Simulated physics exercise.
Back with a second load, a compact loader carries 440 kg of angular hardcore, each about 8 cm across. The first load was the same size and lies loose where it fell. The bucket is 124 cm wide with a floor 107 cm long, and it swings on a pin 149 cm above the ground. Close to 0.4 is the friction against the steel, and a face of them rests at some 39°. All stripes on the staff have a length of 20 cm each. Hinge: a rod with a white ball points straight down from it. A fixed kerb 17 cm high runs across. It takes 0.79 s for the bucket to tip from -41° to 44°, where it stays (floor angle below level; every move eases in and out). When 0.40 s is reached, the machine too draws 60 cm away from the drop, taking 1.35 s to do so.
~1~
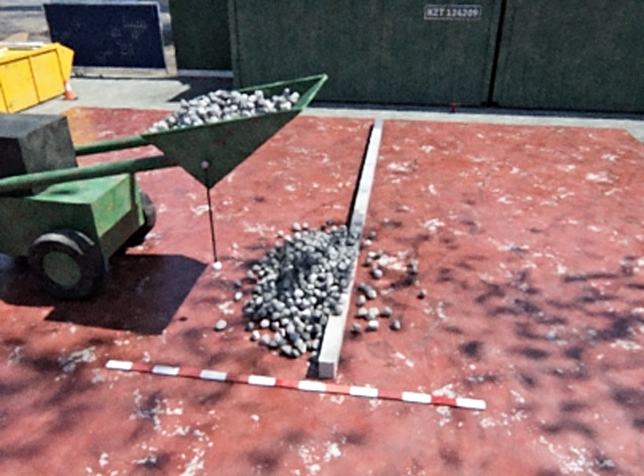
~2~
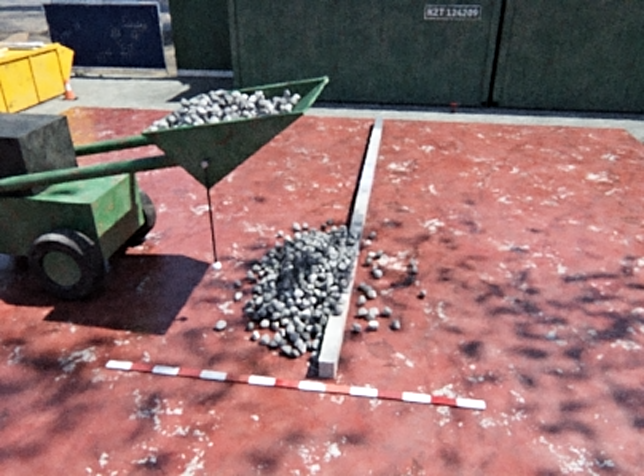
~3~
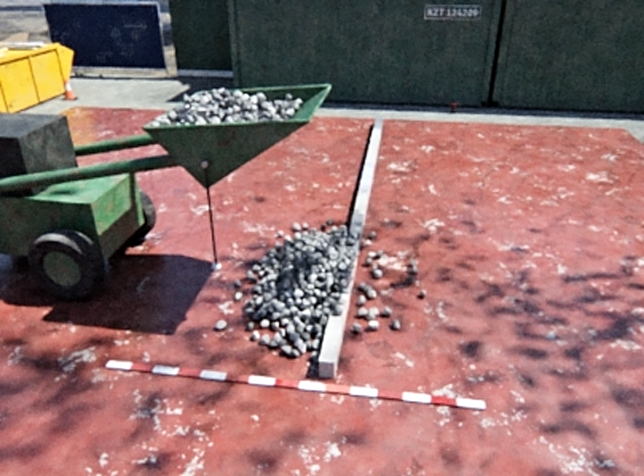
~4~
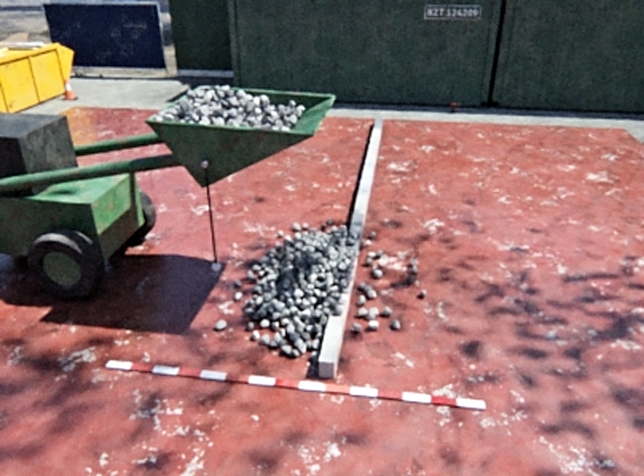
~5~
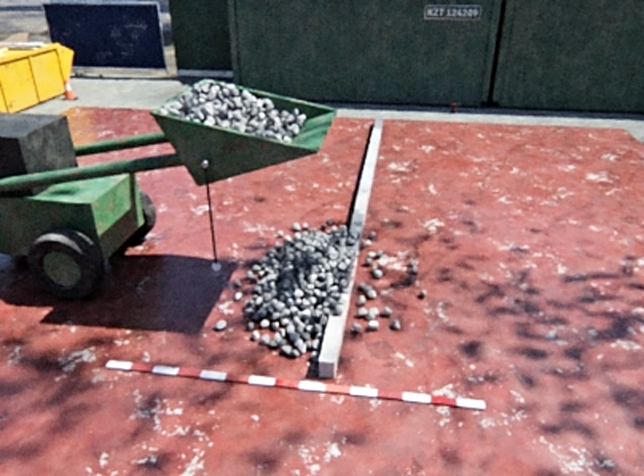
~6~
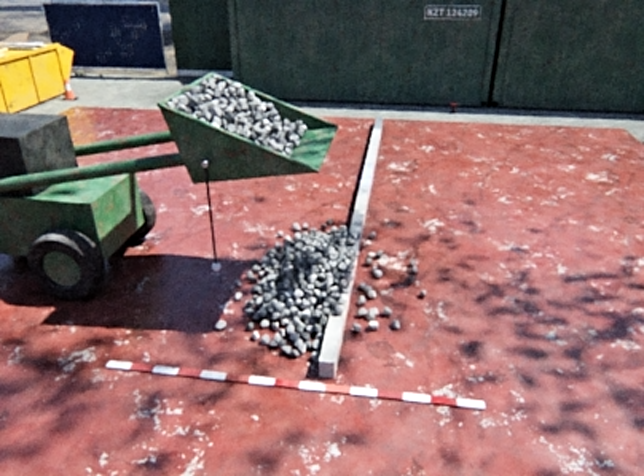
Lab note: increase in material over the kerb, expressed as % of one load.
Increase: 9 %.
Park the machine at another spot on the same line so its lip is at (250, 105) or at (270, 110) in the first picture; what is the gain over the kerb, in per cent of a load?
Roughly 0 and 0 per cent, in that order.
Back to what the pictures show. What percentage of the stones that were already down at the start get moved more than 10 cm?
5 per cent.
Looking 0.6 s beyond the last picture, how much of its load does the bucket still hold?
Some 75 percent, roughly.
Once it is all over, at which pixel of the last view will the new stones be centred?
In the last view, about pixel (288, 267).
Then, 0.3 s after the last picture the floor is at 30°; in per cent of one load, 100 in the bucket, 97 on this side of the kerb, 4 over the kerb; the foremost stones are at (400, 296).
Then, 0.6 s after the last picture the floor is at 44°; in per cent of one load, 73 in the bucket, 124 on this side of the kerb, 4 over the kerb; the foremost stones are at (400, 296).
Then, 1.9 s after the last picture the floor is at 44°; in per cent of one load, 0 in the bucket, 188 on this side of the kerb, 12 over the kerb; the foremost stones are at (424, 274).
Then, 4.6 s after the last picture the floor is at 44°; in per cent of one load, 0 in the bucket, 188 on this side of the kerb, 12 over the kerb; the foremost stones are at (424, 274). Net gain over the kerb, 9.
